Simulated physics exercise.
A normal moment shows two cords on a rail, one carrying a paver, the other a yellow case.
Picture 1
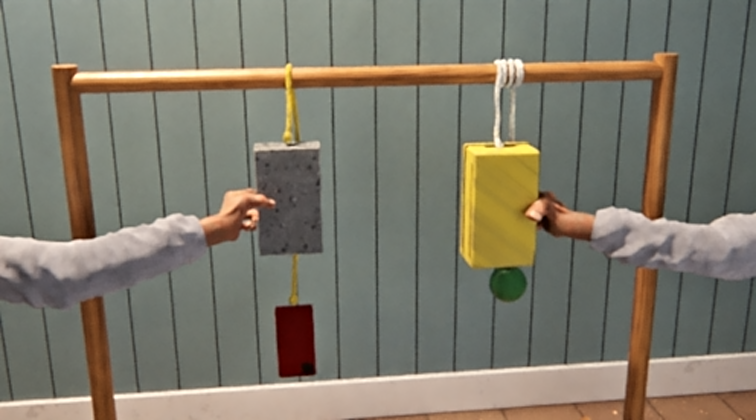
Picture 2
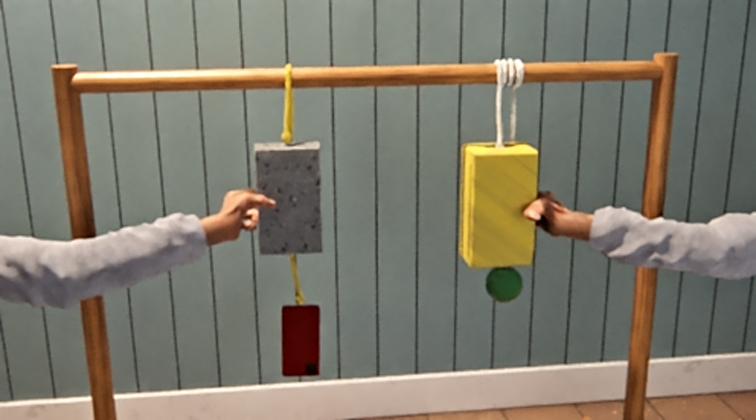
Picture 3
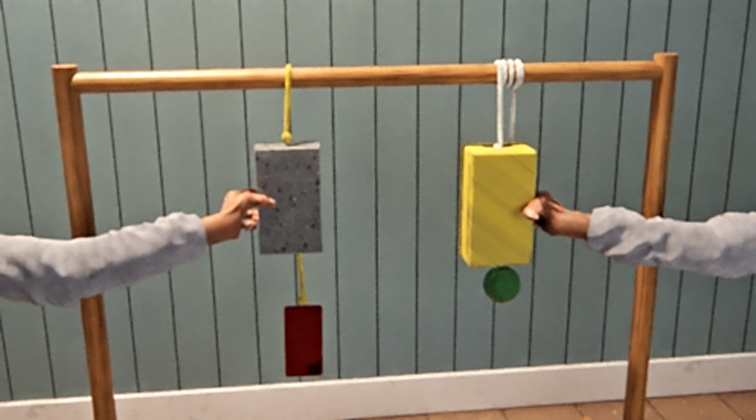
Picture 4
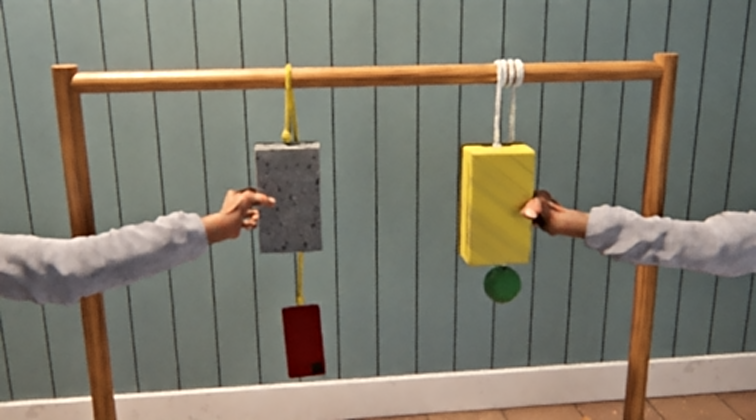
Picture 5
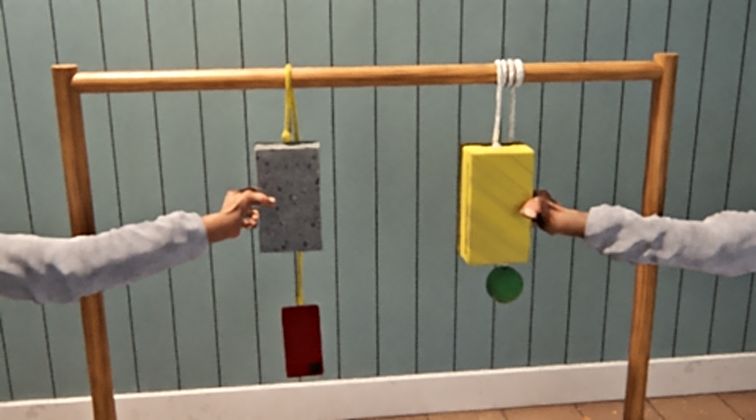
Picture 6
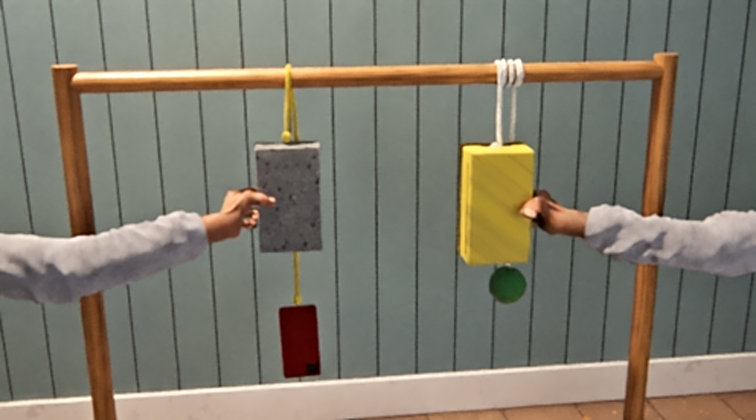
Two hands stay almost still beside a gray block and yellow box hanging from a rail.
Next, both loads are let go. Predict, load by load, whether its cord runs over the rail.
Outcome: The paver is going to come down for sure; the yellow case is going to stay put for sure.
Then, 0.40 s later than the last view, paver dropping near (297, 350); yellow case in the air near (495, 214).
Then, 0.74 s later than the last view, paver on the floor; yellow case in the air near (496, 215).
Finally, paver on the floor; yellow case in the air near (498, 215). The paver drops and the yellow case keeps its height.
